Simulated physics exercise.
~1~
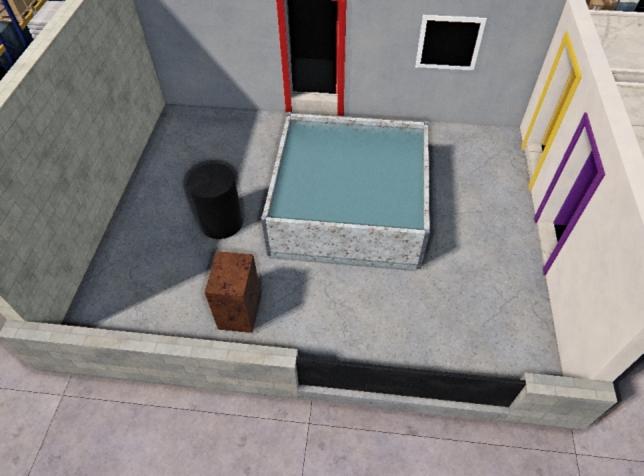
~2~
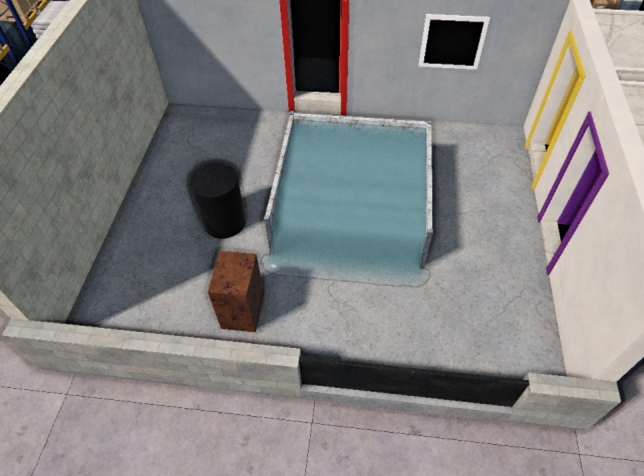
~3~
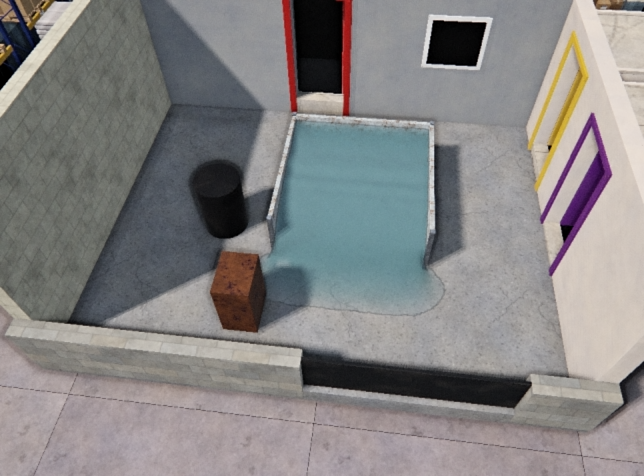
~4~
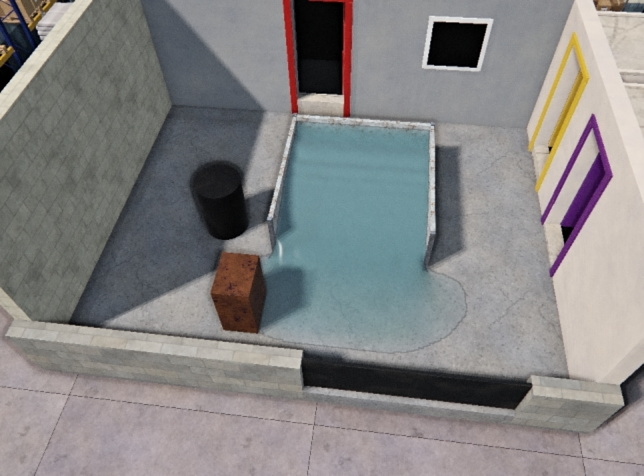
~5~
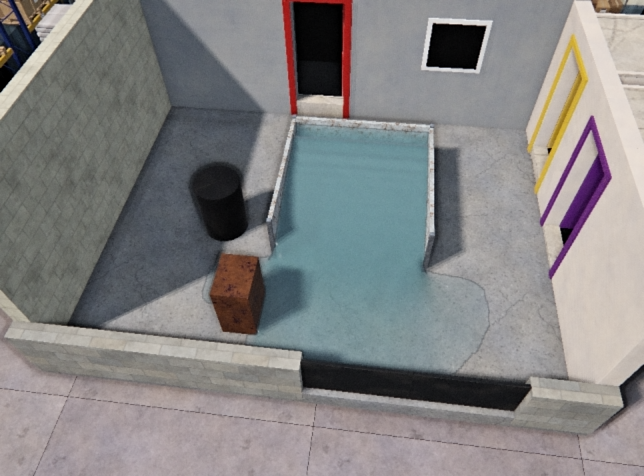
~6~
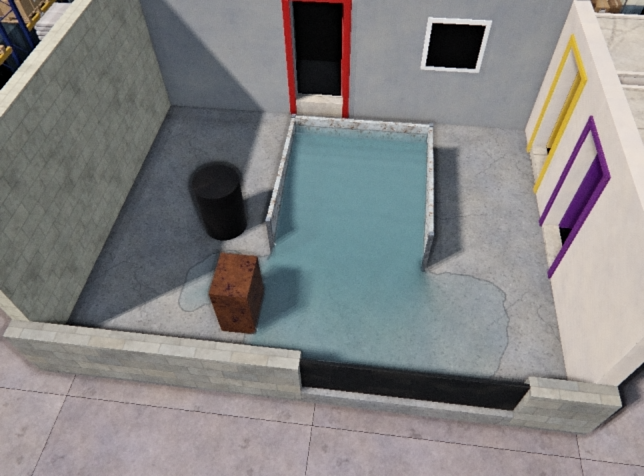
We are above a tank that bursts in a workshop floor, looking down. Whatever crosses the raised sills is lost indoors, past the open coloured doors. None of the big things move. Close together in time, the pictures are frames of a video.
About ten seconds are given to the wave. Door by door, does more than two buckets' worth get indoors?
One by one: The yellow door keeps it to two buckets; the purple door lets in beyond two buckets; the red door keeps it to two buckets.
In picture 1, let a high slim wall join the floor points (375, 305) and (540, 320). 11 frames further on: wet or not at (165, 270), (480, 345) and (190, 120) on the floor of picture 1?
Taking them in order, I'd say soaked, soaked and parched.
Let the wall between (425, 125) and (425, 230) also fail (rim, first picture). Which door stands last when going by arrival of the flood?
I say the red door.
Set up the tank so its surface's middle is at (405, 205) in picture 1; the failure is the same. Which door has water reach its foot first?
That would be the purple door, I think.
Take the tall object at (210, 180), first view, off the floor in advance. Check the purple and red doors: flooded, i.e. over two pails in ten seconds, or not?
I reckon the purple door overshoots while the red door falls short.
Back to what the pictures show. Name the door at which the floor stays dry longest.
My answer is the one in red.
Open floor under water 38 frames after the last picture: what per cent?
Roughly 100 percent.
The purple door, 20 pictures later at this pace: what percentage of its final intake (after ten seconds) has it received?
Around 10 in a hundred.
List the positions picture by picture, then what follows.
Still water in the tank at (351, 171), in the first picture.
The front is at (266, 257), out from the gap at (347, 246), in the second picture.
The front is at a hidden place, out from the gap at (349, 250), in the third picture.
Water pours out at (349, 252) and has run to a hidden place, in the fourth picture.
The front is at a hidden place, out from the gap at (349, 254), in the fifth picture.
Water pours out at (348, 254) and has run to a hidden place, in the sixth picture.
A moment on, water covers 35 % of the floor; the yellow door not reached, the purple door not reached, the red door not reached.
Next, water covers 45 % of the floor; the yellow door not reached, the purple door not reached, the red door not reached.
Then, water covers 75 % of the floor; the yellow door wet at the sill, nothing in, the purple door under two buckets in, the red door not reached.
Later, water covers 100 % of the floor; the yellow door wet at the sill, nothing in, the purple door over two buckets in, the red door wet at the sill, nothing in.
In the end, water covers 100 % of the floor; the yellow door under two buckets in, the purple door over two buckets in, the red door wet at the sill, nothing in.
